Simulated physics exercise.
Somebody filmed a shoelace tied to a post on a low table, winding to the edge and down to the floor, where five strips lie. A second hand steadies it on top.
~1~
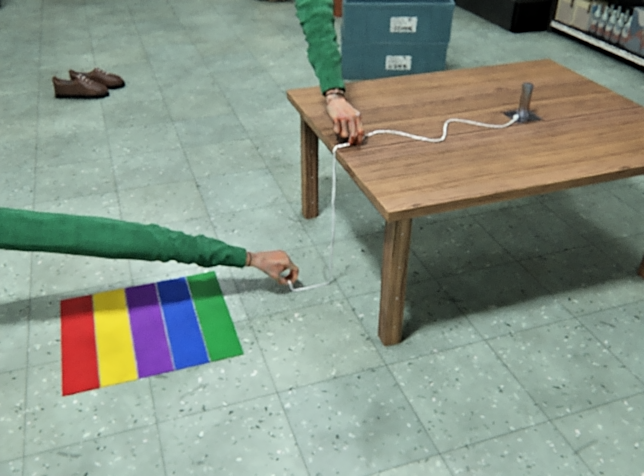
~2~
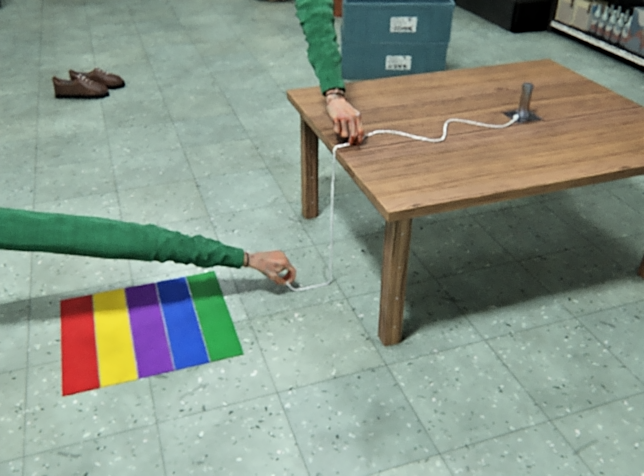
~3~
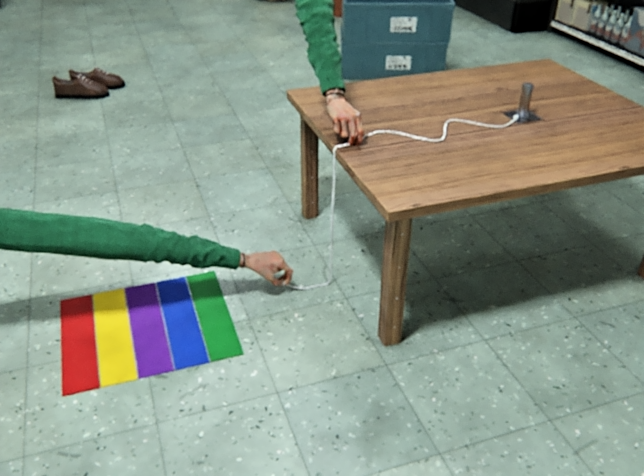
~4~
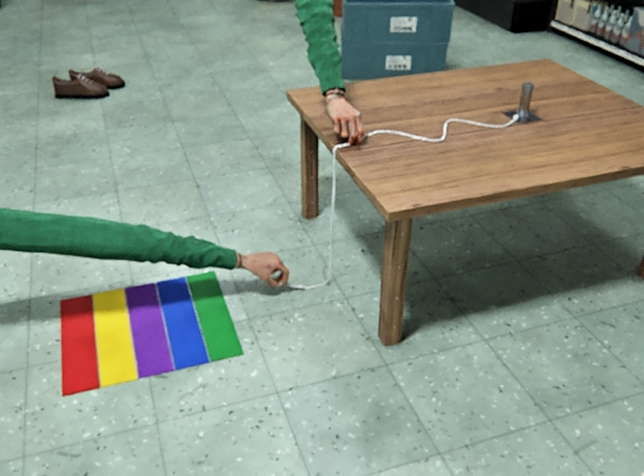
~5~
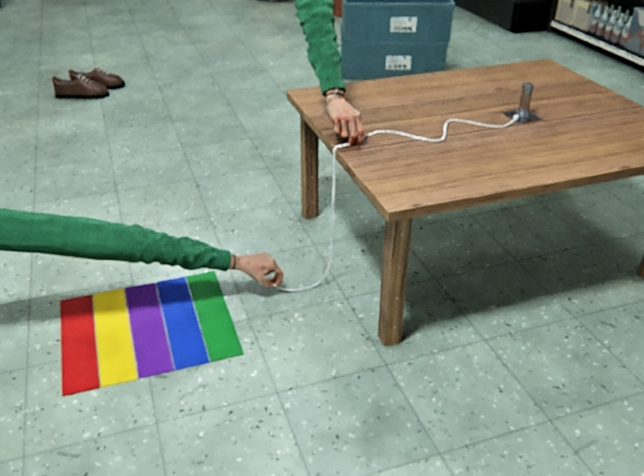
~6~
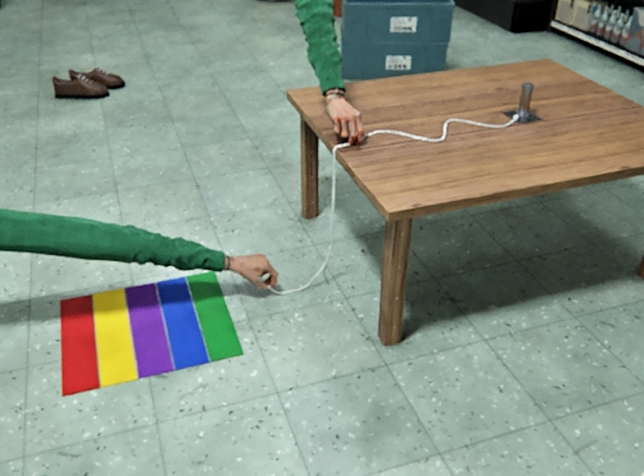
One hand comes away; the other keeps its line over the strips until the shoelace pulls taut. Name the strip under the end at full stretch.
It halts on the yellow strip.
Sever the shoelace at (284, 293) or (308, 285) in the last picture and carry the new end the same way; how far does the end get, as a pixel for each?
The places are (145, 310) and (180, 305).
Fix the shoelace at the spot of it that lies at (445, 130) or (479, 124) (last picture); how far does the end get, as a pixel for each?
Try by try, around (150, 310) and (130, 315).
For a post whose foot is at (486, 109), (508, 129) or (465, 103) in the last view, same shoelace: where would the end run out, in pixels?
About (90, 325), (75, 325) and (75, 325).
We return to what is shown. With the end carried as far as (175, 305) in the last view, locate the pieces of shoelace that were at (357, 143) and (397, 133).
Near (327, 179) and (355, 144).
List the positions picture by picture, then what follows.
The first frame shows end (290, 282); green (222, 341); blue (188, 348); purple (153, 356); yellow (117, 364); red (80, 373).
The second frame shows end (287, 282); shoelace through (502, 127) (445, 128) (401, 134) (341, 146) (332, 211) (331, 271).
The third frame shows end (284, 283).
The fourth frame shows end (280, 284); shoelace through (502, 127) (445, 128) (401, 134) (341, 146) (333, 211) (330, 271).
The fifth frame shows end (275, 285).
The sixth frame shows end (269, 286); shoelace through (502, 127) (445, 128) (401, 134) (341, 146) (333, 211) (320, 271).
Soon after, end near (175, 305); over blue.
Then, end near (138, 313); over purple.
At full stretch, end near (116, 317); over yellow. Over yellow.
